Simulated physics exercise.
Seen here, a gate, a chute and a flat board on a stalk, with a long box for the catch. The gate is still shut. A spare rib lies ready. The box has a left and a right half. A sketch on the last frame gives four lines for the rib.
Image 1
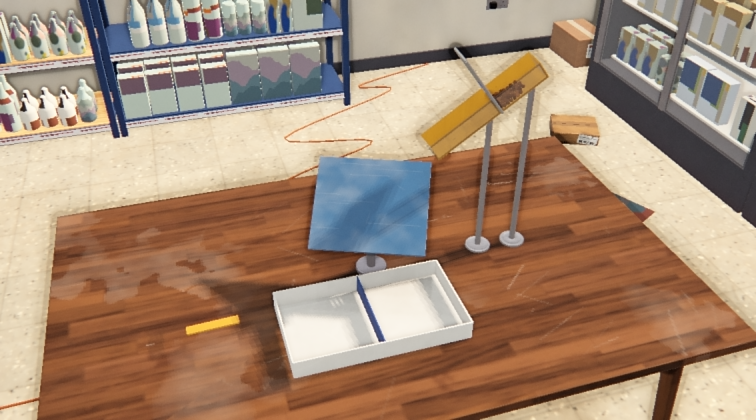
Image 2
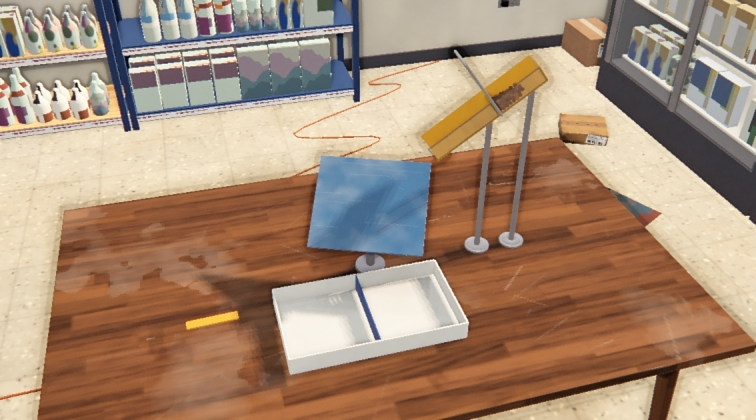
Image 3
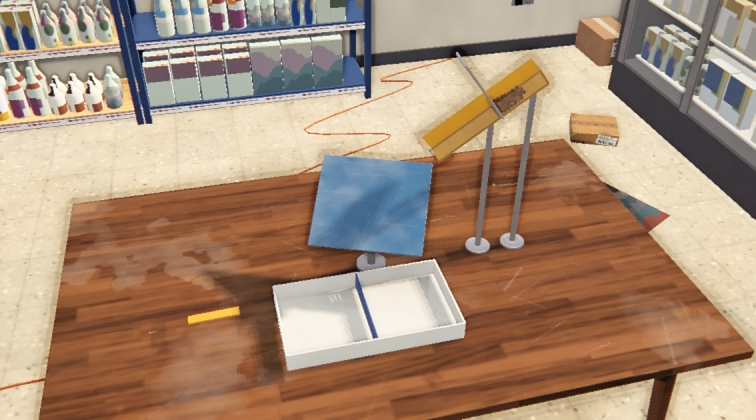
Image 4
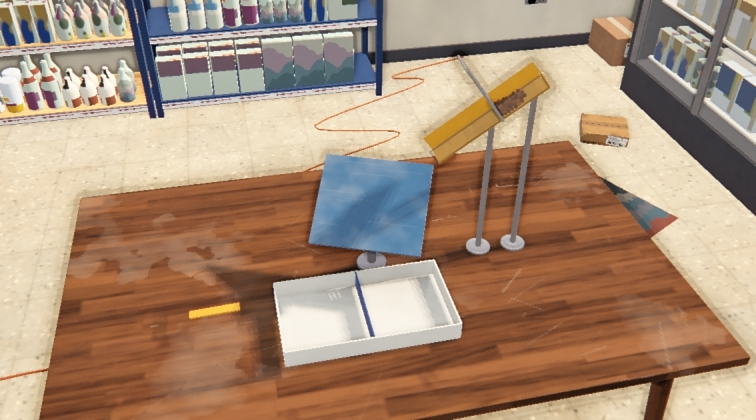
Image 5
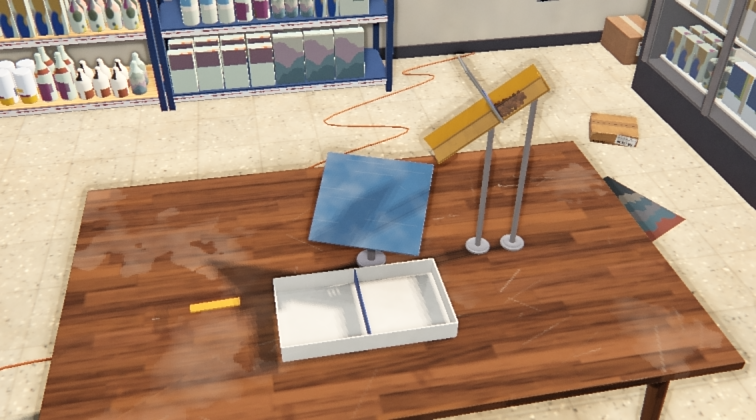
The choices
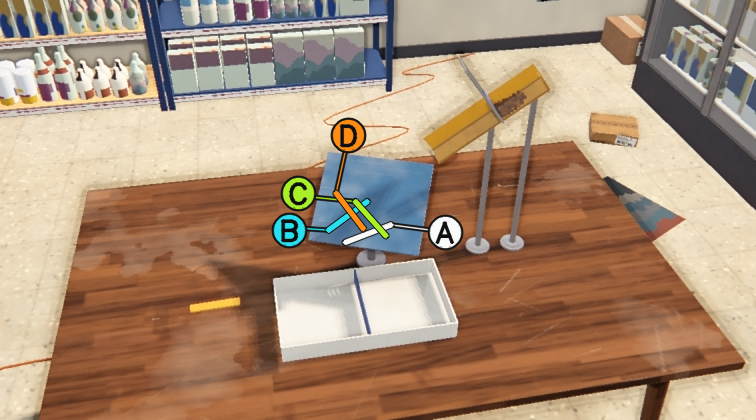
A yellow chute on two thin posts stood over a tilted blue board and a white divided box on a wooden table; nothing on the table moved as the view shifted slightly around it.
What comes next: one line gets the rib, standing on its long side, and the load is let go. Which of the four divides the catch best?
Choose D.
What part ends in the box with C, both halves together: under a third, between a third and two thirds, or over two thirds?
Line C gives over two thirds.
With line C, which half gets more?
The right half.
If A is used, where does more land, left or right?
Left.
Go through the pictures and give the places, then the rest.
Load behind the gate at (505, 95), cereal balls; lip of the chute at (435, 154), sloping fairly steeply, in the first frame.
Middle of the board at (370, 204), tilted fairly steeply; middle of its low edge at (364, 251); of its high edge at (376, 159), in the second frame.
Front corners of the box at (287, 356) and (465, 323); front end of its middle wall at (378, 339), in the third frame.
Middle of the load at (507, 104); lip at (436, 157), in the fourth frame.
Middle of the load at (507, 105); lip at (436, 157), in the fifth frame.
On the marked copy, line A from (391, 224) to (345, 242); line B from (367, 201) to (328, 230); line C from (355, 201) to (385, 235); line D from (336, 193) to (363, 228).
For line A, of what is caught, nearly all in the left half, a small part in the right.
For line B, of what is caught, most in the left half, a small part in the right.
For line C, of what is caught, a small part in the left half, nearly all in the right.
For line D, of what is caught, about a third in the left half, about two thirds in the right.
